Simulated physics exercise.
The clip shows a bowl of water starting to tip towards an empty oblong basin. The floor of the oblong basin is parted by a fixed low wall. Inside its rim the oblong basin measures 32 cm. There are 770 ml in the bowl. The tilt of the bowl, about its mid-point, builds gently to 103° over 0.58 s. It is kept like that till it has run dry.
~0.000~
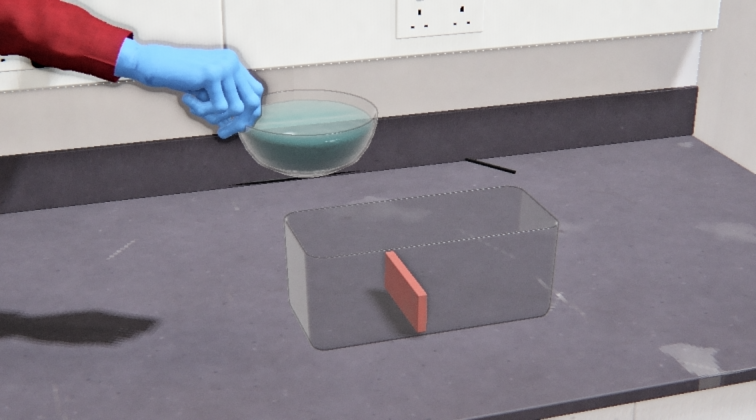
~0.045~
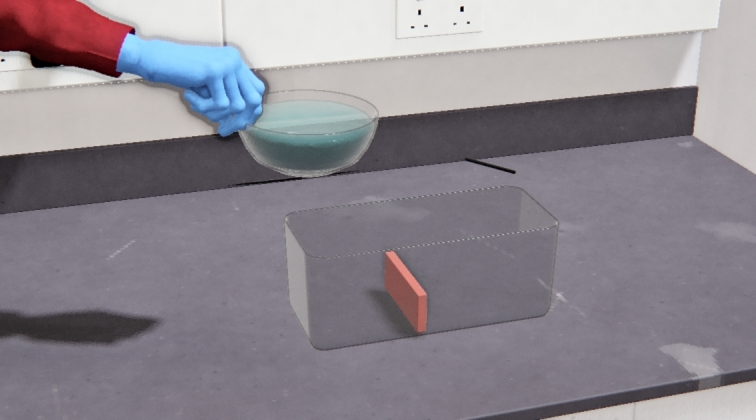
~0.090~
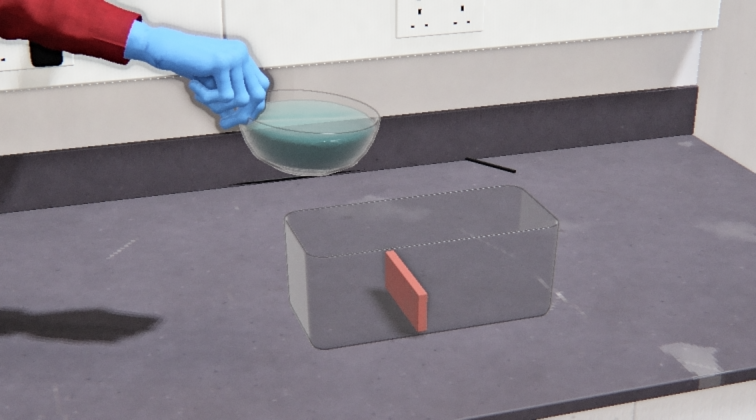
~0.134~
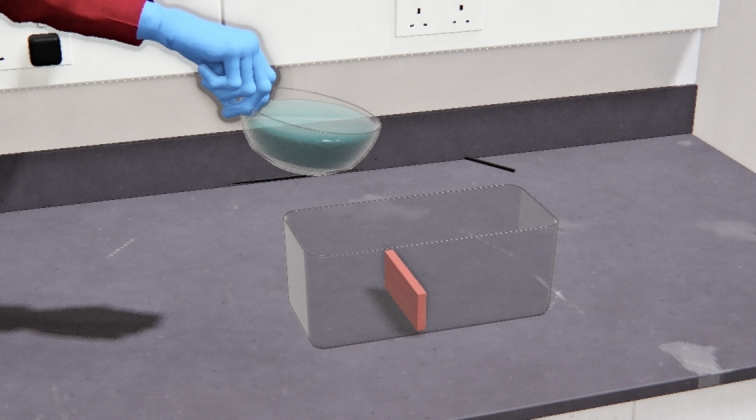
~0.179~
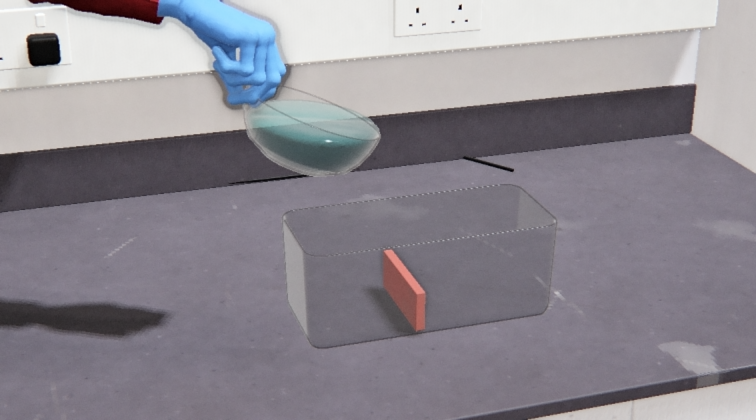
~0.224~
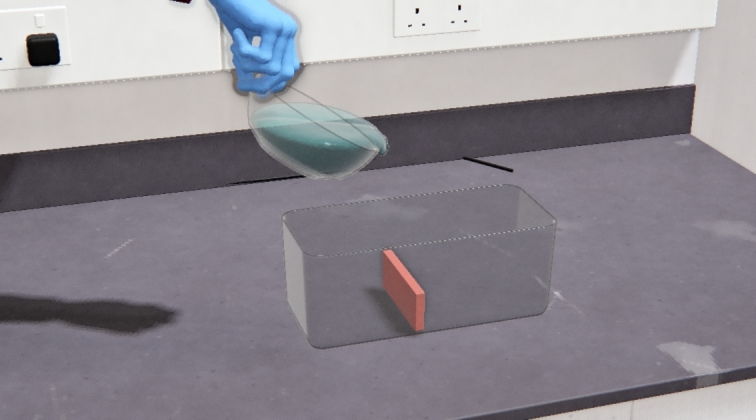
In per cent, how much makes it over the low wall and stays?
Roughly 52 per cent is past the wall.
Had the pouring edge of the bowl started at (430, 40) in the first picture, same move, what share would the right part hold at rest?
Then about 80 per cent.
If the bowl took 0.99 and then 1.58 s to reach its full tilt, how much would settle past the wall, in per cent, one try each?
First 65, then 75 per cent.
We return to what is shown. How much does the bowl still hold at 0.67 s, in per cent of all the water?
Some 0 per cent.
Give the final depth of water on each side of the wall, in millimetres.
Left about 20 mm, right about 18 mm.
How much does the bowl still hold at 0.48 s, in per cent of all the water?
About 7 per cent.
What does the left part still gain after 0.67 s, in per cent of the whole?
Near 3 in a hundred.
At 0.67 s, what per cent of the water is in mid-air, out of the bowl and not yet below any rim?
Some 10 per cent.
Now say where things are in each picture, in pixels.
It leans 0°; its right rim is at (374, 107); the water meets the walls at (239, 125) and (370, 112); the oblong basin's rim runs from (295, 237) to (540, 206); the wall's top is at (405, 274), in the first frame.
It leans 2°; its right rim is at (374, 108); the water meets the walls at (239, 124) and (370, 113), in the second frame.
It leans 6°; its right rim is at (376, 113); the water meets the walls at (241, 120) and (371, 115), in the third frame.
It leans 13°; its right rim is at (376, 120); the water meets the walls at (244, 117) and (373, 117), in the fourth frame.
It leans 22°; its right rim is at (375, 131); the water meets the walls at (247, 116) and (372, 124); 2 per cent is over the edge, in the fifth frame.
It leans 33°; its right rim is at (373, 145); the water meets the walls at (251, 118) and (359, 129); 9 per cent is over the edge, in the sixth frame.
By 0.48 s the tilt is 96° and 7 per cent is still to pour, 18 is left of the wall and 44 right of it.
By 0.67 s the tilt is 103° and 0 per cent is still to pour, 39 is left of the wall and 49 right of it.
By 0.87 s the tilt is 103° and 0 per cent is still to pour, 42 is left of the wall and 51 right of it.
By 1.08 s the tilt is 103° and 0 per cent is still to pour, 42 is left of the wall and 52 right of it.
At rest 42 per cent lies left of the wall, 52 right of it and 6 outside.
